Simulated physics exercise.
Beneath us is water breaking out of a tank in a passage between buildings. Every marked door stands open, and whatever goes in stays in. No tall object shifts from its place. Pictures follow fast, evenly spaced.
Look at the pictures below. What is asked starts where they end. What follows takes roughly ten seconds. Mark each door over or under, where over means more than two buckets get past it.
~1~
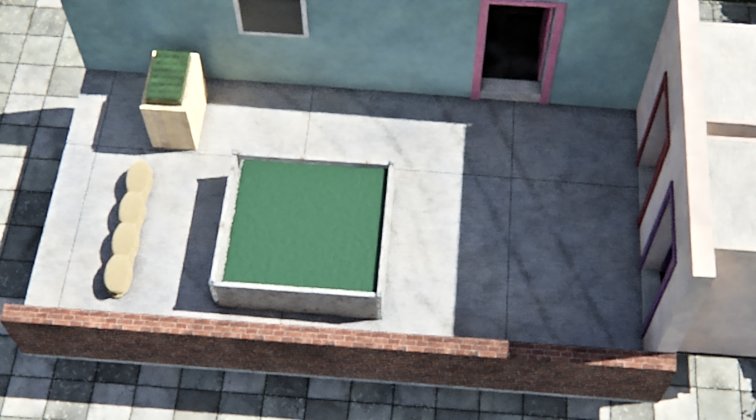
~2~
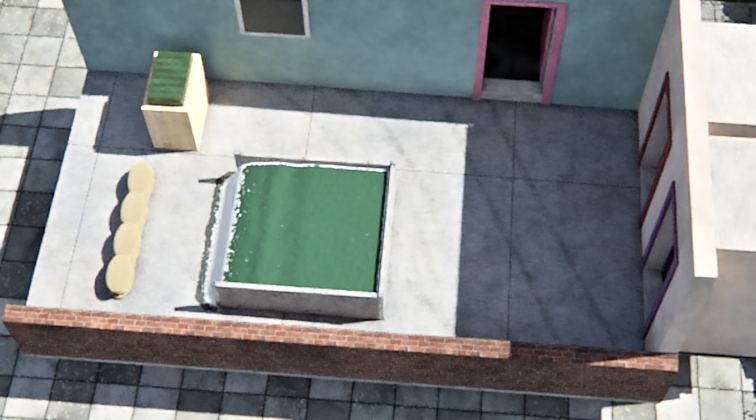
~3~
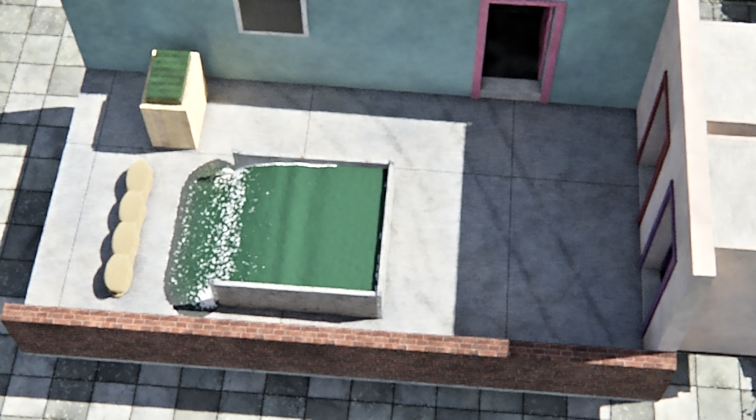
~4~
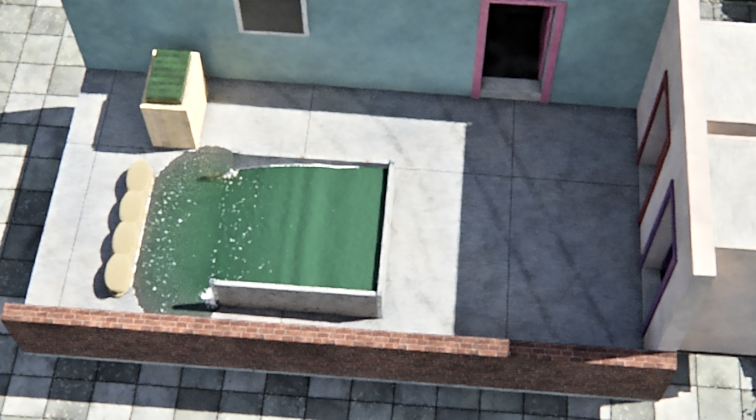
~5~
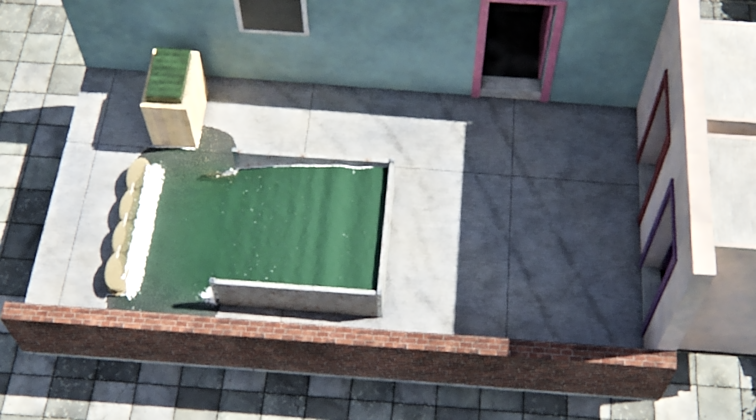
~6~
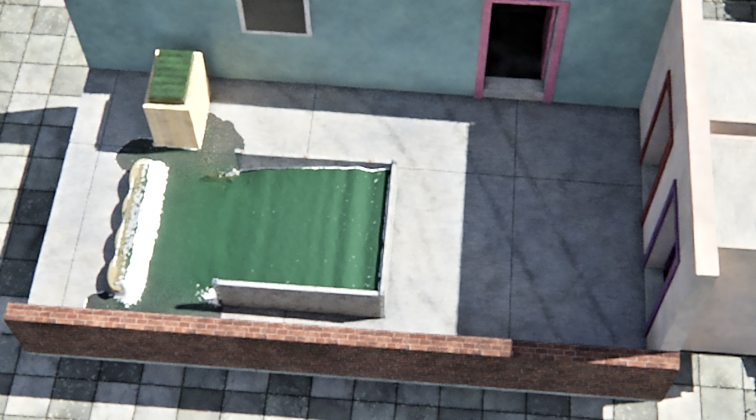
Purple door - under; red door - over; pink door - under.
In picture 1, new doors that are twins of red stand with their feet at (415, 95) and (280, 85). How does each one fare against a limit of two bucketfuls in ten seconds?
The first door ends up below and the second ends up above.
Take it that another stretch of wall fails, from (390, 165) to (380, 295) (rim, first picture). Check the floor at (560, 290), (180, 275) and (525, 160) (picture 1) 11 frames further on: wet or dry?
In that order: Flooded, not flooded, wet.
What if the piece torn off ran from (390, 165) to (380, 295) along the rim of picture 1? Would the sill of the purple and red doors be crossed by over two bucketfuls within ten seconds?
Purple door: Above, red door: Above.
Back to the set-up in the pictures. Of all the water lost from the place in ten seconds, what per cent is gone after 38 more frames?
Close to 75 per cent, I'd say.
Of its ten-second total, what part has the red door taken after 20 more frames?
It should be near 0 percent of the ten-second total.
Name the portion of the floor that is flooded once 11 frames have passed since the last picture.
That comes to about 35 per cent.
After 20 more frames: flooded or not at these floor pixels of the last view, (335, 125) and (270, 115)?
As listed: Under water, awash.
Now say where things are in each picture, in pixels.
The first picture shows still water in the tank at (305, 224).
In the second picture, water pours out at (232, 232) and has run to (215, 307).
In the third picture, water pours out at (231, 233) and has run to (190, 312).
In the fourth picture, water pours out at (231, 233) and has run to (150, 309).
In the fifth picture, water pours out at (231, 233) and has run to (157, 148).
In the sixth picture, the front is at (131, 147), out from the gap at (234, 234).
A moment on, water covers 25 % of the floor; the purple door not reached, the red door not reached, the pink door not reached.
Next, water covers 35 % of the floor; the purple door not reached, the red door not reached, the pink door not reached.
Then, water covers 50 % of the floor; the purple door not reached, the red door not reached, the pink door not reached.
Later, water covers 80 % of the floor; the purple door under two buckets in, the red door under two buckets in, the pink door wet at the sill, nothing in.
In the end, water covers 85 % of the floor; the purple door under two buckets in, the red door over two buckets in, the pink door wet at the sill, nothing in.
